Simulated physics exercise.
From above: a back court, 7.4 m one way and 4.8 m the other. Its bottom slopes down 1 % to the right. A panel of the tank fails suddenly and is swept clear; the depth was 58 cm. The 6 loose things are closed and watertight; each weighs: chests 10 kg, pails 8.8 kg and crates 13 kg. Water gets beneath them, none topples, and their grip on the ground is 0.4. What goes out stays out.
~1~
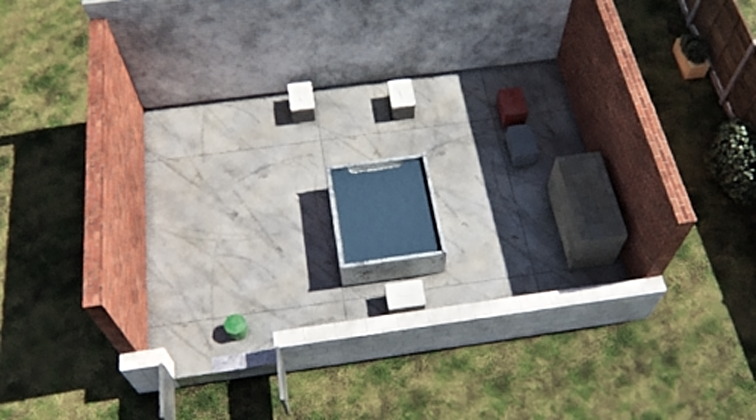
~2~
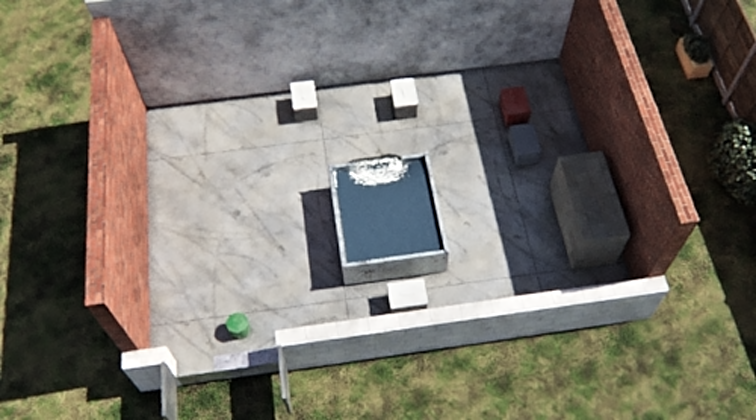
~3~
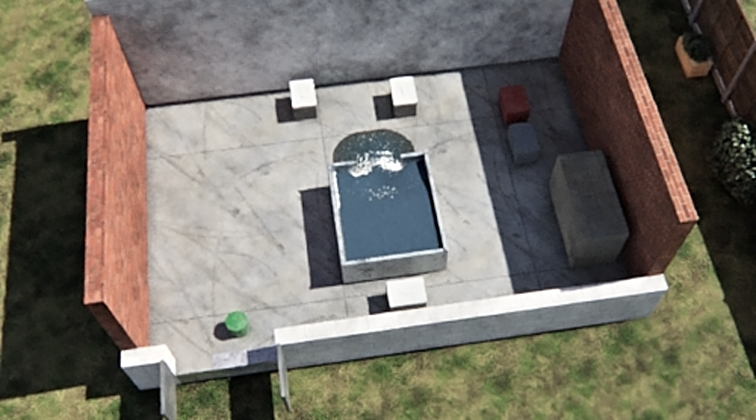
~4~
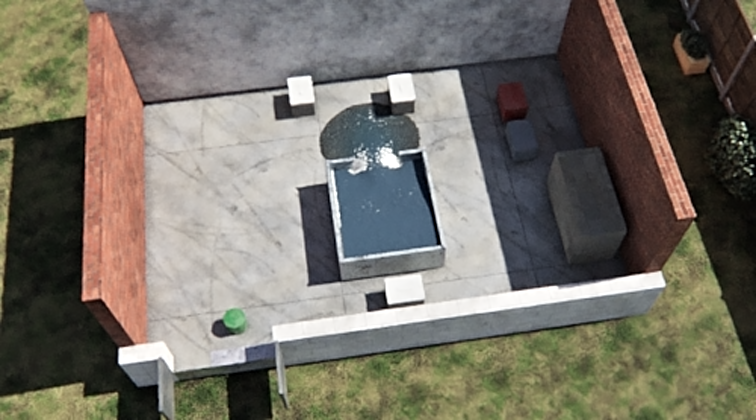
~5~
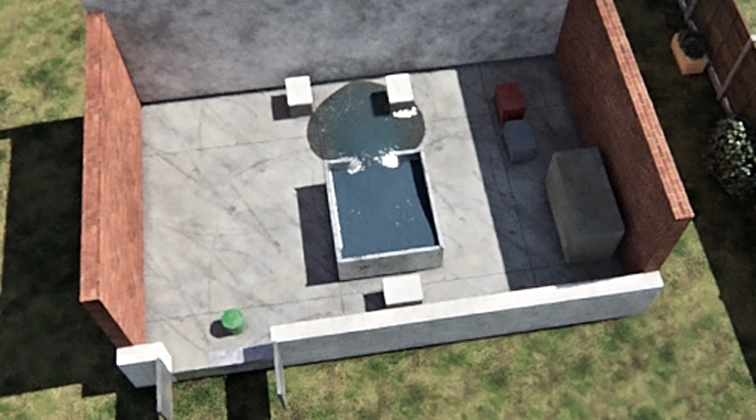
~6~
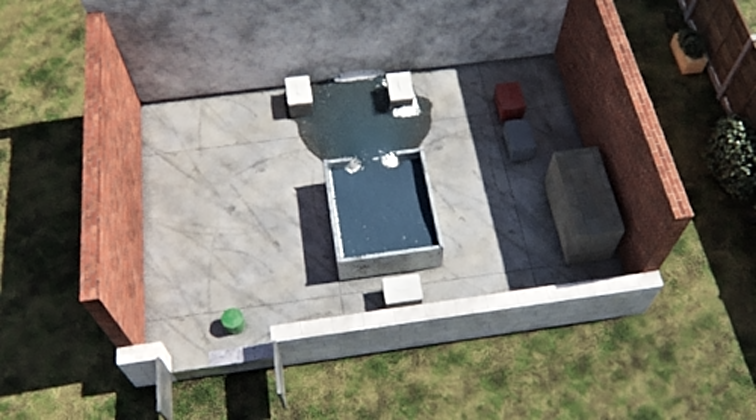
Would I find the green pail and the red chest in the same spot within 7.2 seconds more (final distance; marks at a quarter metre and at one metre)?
Green pail barely shifts, red chest travels far.
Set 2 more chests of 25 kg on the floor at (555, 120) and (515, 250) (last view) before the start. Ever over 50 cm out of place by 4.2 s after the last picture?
In that order: Past it, under.
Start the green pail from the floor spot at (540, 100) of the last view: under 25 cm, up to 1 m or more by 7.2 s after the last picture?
It ends far away.
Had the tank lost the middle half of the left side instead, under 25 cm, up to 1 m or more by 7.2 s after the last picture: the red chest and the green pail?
Then the red chest barely shifts, the green pail travels far.
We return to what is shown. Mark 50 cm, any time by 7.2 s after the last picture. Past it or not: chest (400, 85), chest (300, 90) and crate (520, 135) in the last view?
In that order: Over, past it, more.
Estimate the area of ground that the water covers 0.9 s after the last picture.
Roughly 10.5 m2.
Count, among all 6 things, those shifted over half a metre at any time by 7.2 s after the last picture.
That makes 4.
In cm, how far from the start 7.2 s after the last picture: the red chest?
About 250 cm.
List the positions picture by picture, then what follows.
In the first picture, the green pail at (235, 324) rests on the ground; the red chest at (513, 101) rests on the ground; 2.5 m2 under water; 0 of 6 have shifted.
In the second picture, the green pail at (237, 323) rests on the ground; the red chest at (516, 100), on the bottom; 3.0 m2 under water; 0 of 6 have shifted.
In the third picture, the green pail at (236, 321), on the bottom; the red chest at (515, 99), on the bottom; 3.6 m2 under water; 0 of 6 have shifted.
In the fourth picture, the green pail at (234, 318) rests on the ground; the red chest at (513, 96), on the bottom; water covers 4.4 m2; 0 of 6 have shifted.
In the fifth picture, the green pail at (232, 318) rests on the ground; the red chest at (511, 96) rests on the ground; water covers 5.3 m2; 0 of 6 have shifted.
In the sixth picture, the green pail at (232, 318) rests on the ground; the red chest at (511, 95), on the bottom; water covers 6.1 m2; 0 of 6 have shifted.
Then, 0.9 s after the last picture the green pail is near (232, 318), 0.0 m from its start, aground; the red chest is near (511, 95), 0.0 m from its start, aground; 0 of 6 are out; 0 afloat.
Then, 2.8 s after the last picture the green pail is near (232, 318), 0.0 m from its start, aground; the red chest is near (547, 111), 0.7 m from its start, aground; 0 of 6 are out; 2 afloat.
Then, 4.8 s after the last picture the green pail is near (232, 318), 0.0 m from its start, aground; the red chest is near (541, 159), 1.3 m from its start, aground; 0 of 6 are out; 1 afloat.
Then, 7.2 s after the last picture the green pail is near (232, 318), 0.0 m from its start, aground; the red chest is near (492, 211), 2.3 m from its start, aground; 0 of 6 are out; 1 afloat.
